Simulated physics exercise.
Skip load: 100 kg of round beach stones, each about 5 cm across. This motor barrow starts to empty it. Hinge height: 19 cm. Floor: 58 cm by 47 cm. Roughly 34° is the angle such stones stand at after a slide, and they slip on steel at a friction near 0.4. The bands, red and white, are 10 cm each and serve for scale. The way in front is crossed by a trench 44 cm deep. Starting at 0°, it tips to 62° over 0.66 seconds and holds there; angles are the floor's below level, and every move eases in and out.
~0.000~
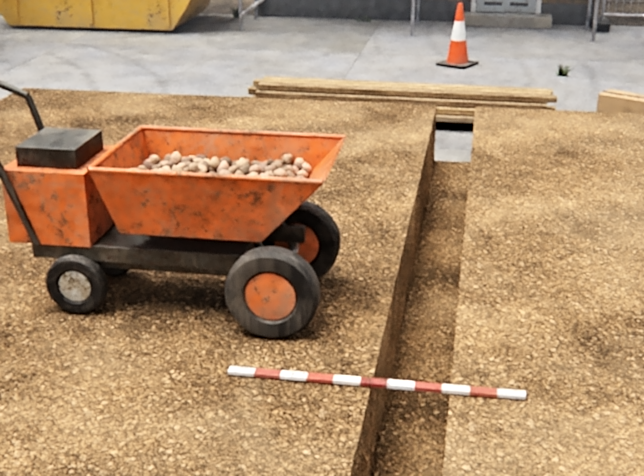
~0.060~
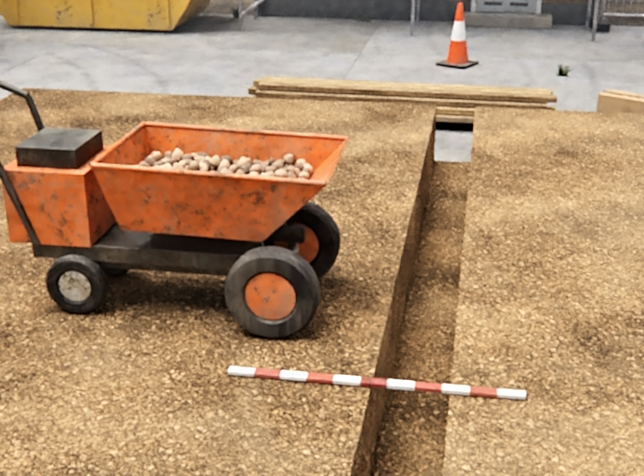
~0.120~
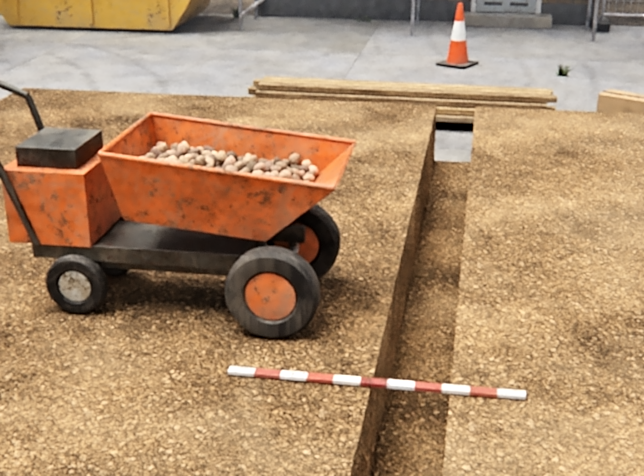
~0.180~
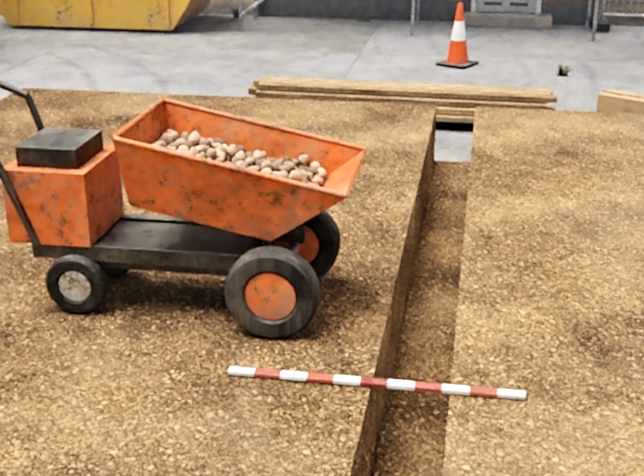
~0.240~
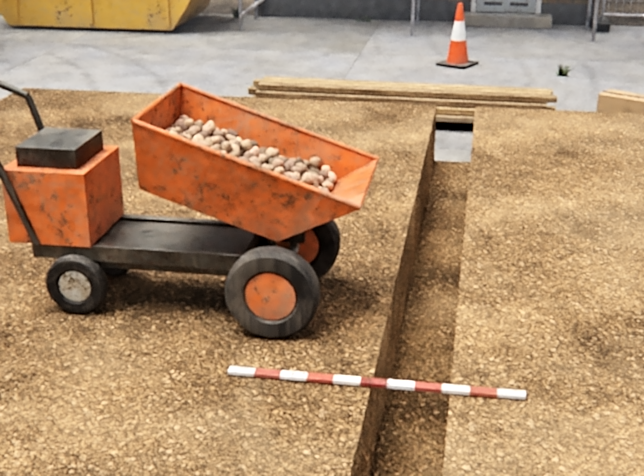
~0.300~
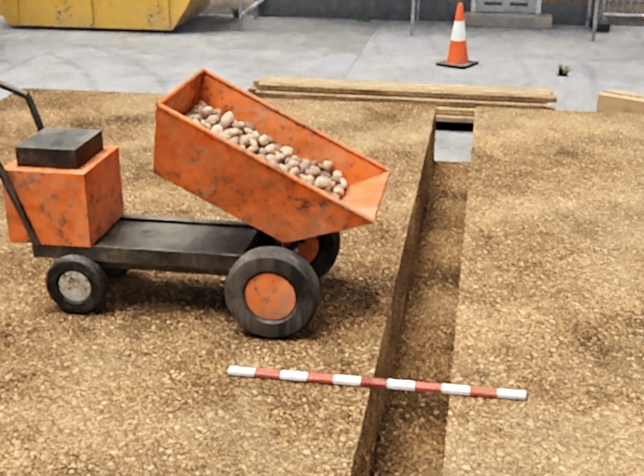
An orange skip full of rounded, pale brown stones tilts on a motor barrow at left, on gravelly ground seen from slightly above. To the right runs a narrow trench, crossed by a red-and-white banded pole, with planks, a traffic cone and a yellow container behind. The skip's rear rises slowly, then faster, its front lip lowering rightward, while the barrow's wheels and the camera stay still.
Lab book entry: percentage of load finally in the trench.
Approx. 41 percent.
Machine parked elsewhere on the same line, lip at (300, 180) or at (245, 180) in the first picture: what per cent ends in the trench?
60 % and 85 %.
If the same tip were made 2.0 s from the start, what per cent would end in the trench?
Near 65 per cent.
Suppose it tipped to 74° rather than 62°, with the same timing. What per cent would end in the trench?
Close to 45 per cent then.
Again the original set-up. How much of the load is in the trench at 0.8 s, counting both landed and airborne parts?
Around 10 per cent of it.
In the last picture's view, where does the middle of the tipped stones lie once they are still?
Roughly at pixel (483, 317).
After 0.5 s the floor is at 53°; 100 % in the skip; the foremost stones are at (372, 230).
After 0.8 s the floor is at 62°; 88 % in the skip, 11 % in the trench, 1 % past the trench; the foremost stones are at (463, 285).
After 1.1 s the floor is at 62°; 29 % in the skip, 18 % in the trench, 53 % past the trench; the foremost stones are at (624, 340).
After 3.1 s the floor is at 62°; 0 % in the skip, 41 % in the trench, 59 % past the trench; the foremost stones are past the picture's edge.
